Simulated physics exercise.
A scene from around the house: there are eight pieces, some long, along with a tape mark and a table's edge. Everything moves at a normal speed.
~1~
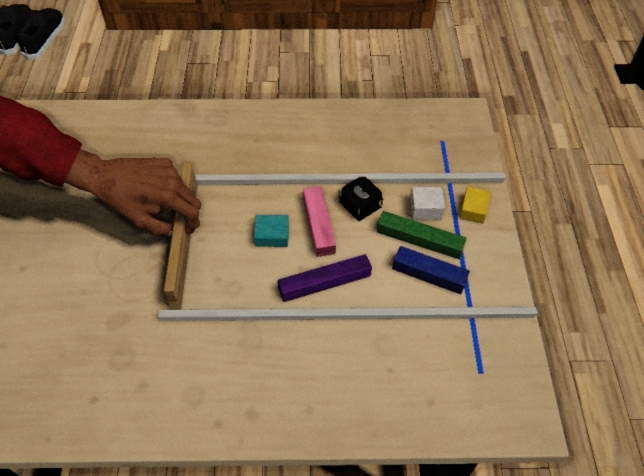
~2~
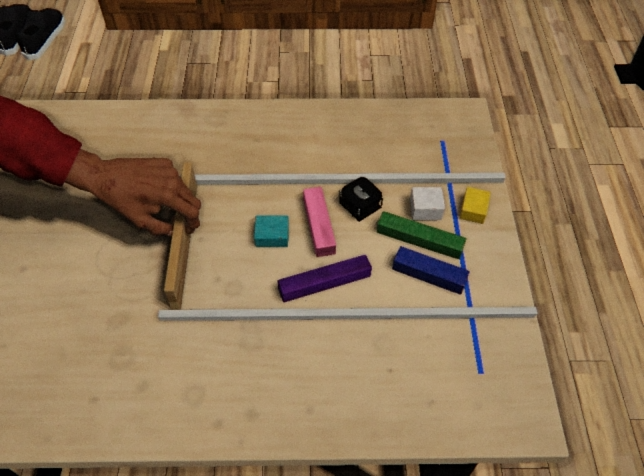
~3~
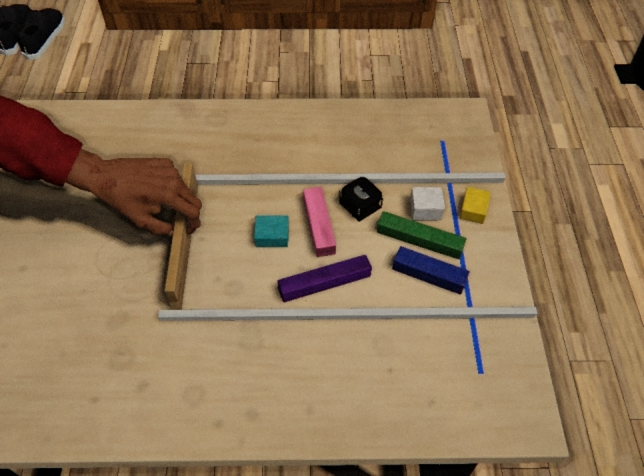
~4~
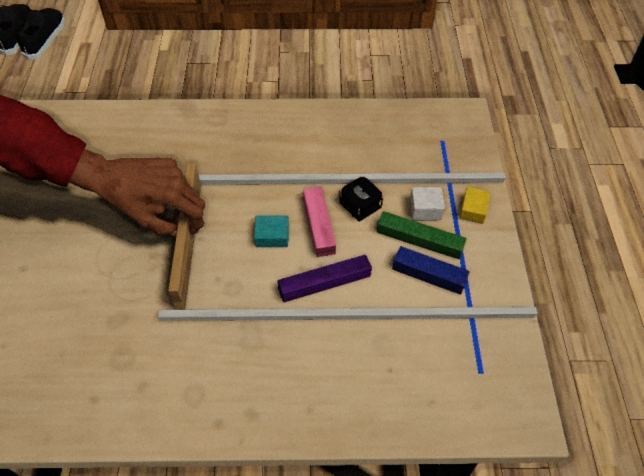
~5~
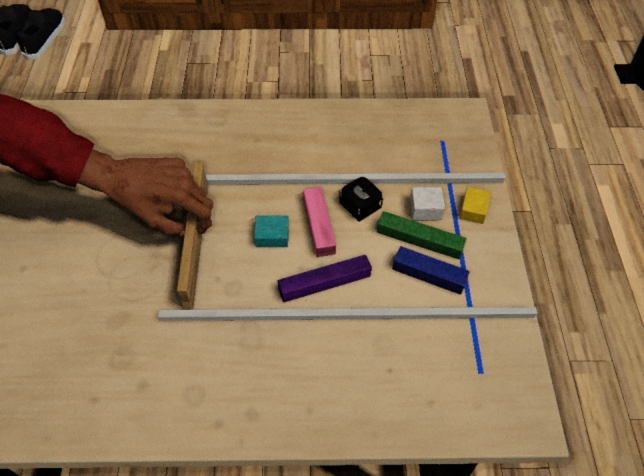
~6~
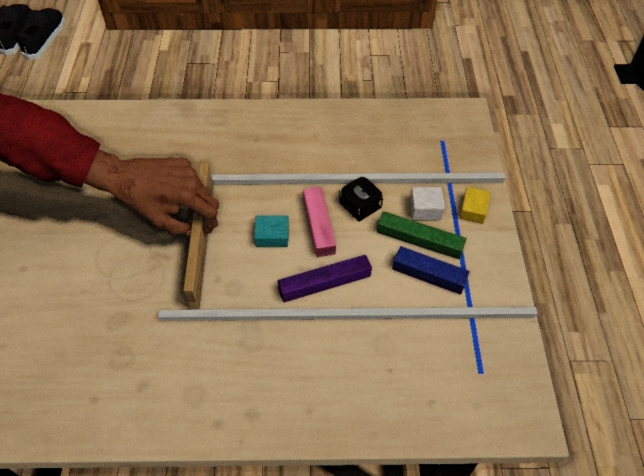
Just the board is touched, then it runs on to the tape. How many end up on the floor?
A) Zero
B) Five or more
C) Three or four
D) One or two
The answer is C.
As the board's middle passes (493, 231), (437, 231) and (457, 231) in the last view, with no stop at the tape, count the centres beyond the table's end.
Counts: 7, 1, 3.
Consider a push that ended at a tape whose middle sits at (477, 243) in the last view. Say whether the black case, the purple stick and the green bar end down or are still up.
Lab note - black case not toppled, purple stick not toppled, green bar toppled.
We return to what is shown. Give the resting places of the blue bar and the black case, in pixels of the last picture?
About (526, 278), and the other about (489, 194).
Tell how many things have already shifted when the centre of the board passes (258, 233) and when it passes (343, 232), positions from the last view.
That gives 1 for the first and 7 for the second.
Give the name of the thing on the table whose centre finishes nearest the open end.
The blue bar is it.
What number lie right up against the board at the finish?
It's touching 3 at the end.
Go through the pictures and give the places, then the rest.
The first frame shows yellow block (475, 205); white block (427, 203); blue bar (430, 270); board (182, 233); tape (459, 243).
The second frame shows white block (427, 204); board (182, 233).
The third frame shows blue bar (430, 270); purple stick (325, 278).
The fourth frame shows yellow block (475, 205); turquoise block (272, 231).
The fifth frame shows white block (427, 204); green bar (421, 235).
The sixth frame shows yellow block (475, 205); white block (427, 204); blue bar (430, 270); board (200, 233); tape (459, 243).
Soon after, none off yet; yellow block at rest near (475, 205); white block at rest near (427, 204); blue bar moving near (439, 268).
At rest, the number that fall off is three or four; fallen, green bar, white block and yellow block.
